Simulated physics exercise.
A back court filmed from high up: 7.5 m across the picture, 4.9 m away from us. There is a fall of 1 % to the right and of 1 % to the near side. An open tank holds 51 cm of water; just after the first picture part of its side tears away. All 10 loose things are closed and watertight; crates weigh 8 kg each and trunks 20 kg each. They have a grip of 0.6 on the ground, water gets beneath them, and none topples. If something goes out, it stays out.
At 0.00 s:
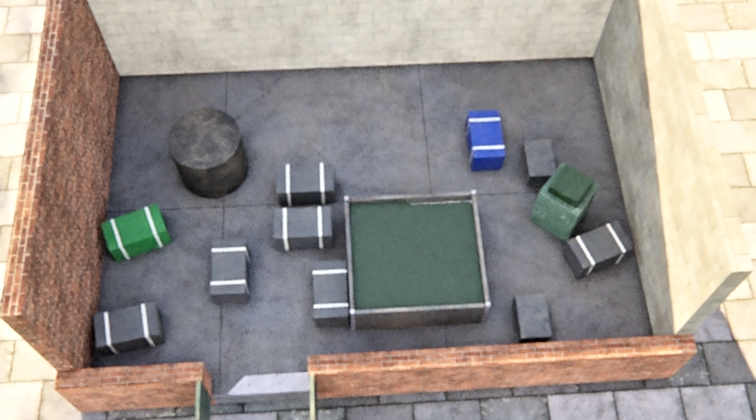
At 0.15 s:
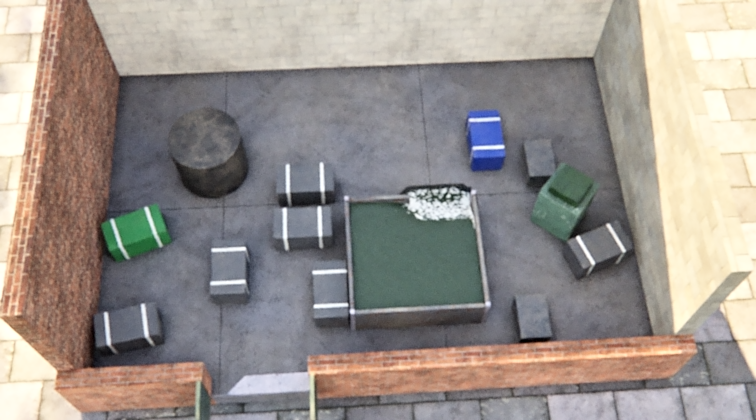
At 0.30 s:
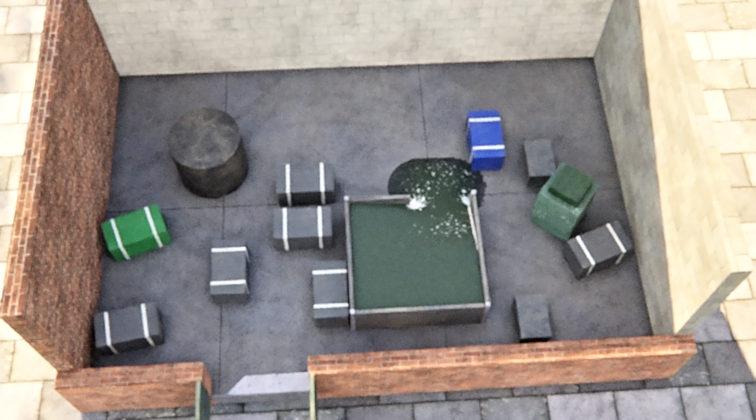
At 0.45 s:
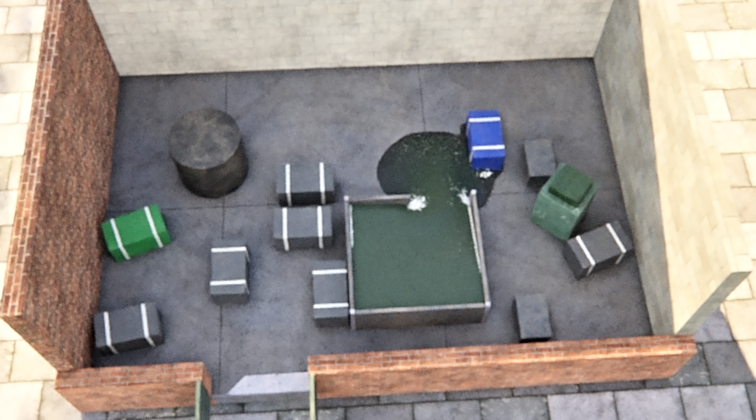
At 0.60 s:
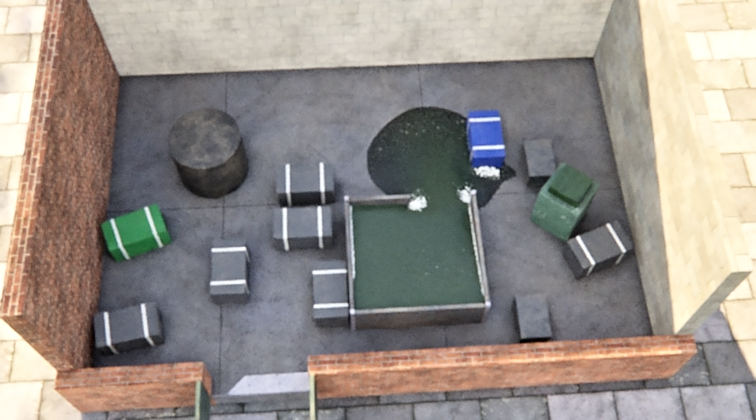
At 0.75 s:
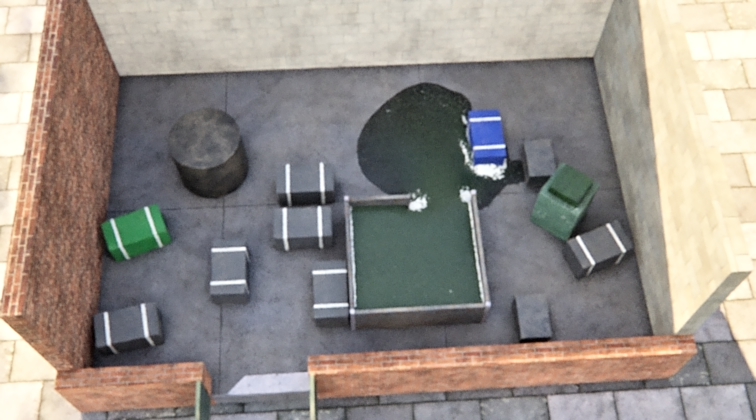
The video shows a walled court from above, where part of the far side of a square tank opens and water pours out, spreading across the dark floor and around a blue trunk, while the trunks and other objects stay still.
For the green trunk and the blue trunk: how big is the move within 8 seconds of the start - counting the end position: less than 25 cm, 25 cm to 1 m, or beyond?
Both checked: The green trunk remains near its spot, and the blue trunk moves a fair bit.
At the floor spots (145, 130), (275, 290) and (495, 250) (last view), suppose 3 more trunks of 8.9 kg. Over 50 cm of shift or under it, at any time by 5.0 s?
Answers, first to last: Not exceeding, not exceeding, not exceeding.
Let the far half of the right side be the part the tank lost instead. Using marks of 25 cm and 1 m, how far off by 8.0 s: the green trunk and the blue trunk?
Log: Green trunk negligible displacement; blue trunk negligible displacement.
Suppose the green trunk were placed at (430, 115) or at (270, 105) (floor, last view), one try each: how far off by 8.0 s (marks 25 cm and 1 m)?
I'd expect that it gets borne away first and remains where it was second.
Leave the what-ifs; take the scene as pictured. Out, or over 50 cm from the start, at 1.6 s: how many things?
The answer is 1.
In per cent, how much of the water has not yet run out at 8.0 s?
100 % or so.
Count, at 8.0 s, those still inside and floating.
Of them, 3.
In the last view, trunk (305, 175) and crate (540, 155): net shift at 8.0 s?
In that order: 0 cm, 100 cm.
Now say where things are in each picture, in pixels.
The first frame shows the green trunk at (133, 227) rests on the ground; the blue trunk at (486, 133) rests on the ground; water covers 2.7 m2; 0 of 10 have shifted.
The second frame shows the green trunk at (133, 227) rests on the ground; the blue trunk at (486, 133) rests on the ground; 3.2 m2 under water; 0 of 10 have shifted.
The third frame shows the green trunk at (133, 227), on the bottom; the blue trunk at (486, 133), on the bottom; water covers 3.8 m2; 0 of 10 have shifted.
The fourth frame shows the green trunk at (133, 227) rests on the ground; the blue trunk at (486, 133), on the bottom; water covers 4.5 m2; 0 of 10 have shifted.
The fifth frame shows the green trunk at (133, 227) rests on the ground; the blue trunk at (486, 133) rests on the ground; 5.2 m2 under water; 0 of 10 have shifted.
The sixth frame shows the green trunk at (133, 227), on the bottom; the blue trunk at (487, 133), on the bottom; 6.1 m2 under water; 0 of 10 have shifted.
After 1.6 s the green trunk is near (133, 227), 0.0 m from its start, aground; the blue trunk is near (532, 105), 0.9 m from its start, aground; 0 of 10 are out; 0 afloat.
After 3.6 s the green trunk is near (133, 227), 0.0 m from its start, aground; the blue trunk is near (586, 114), 1.5 m from its start, afloat; 0 of 10 are out; 1 afloat.
After 5.6 s the green trunk is near (133, 227), 0.0 m from its start, aground; the blue trunk is near (536, 163), 0.8 m from its start, aground; 0 of 10 are out; 1 afloat.
After 8.0 s the green trunk is near (133, 227), 0.0 m from its start, aground; the blue trunk is near (508, 166), 0.6 m from its start, afloat; 0 of 10 are out; 3 afloat.
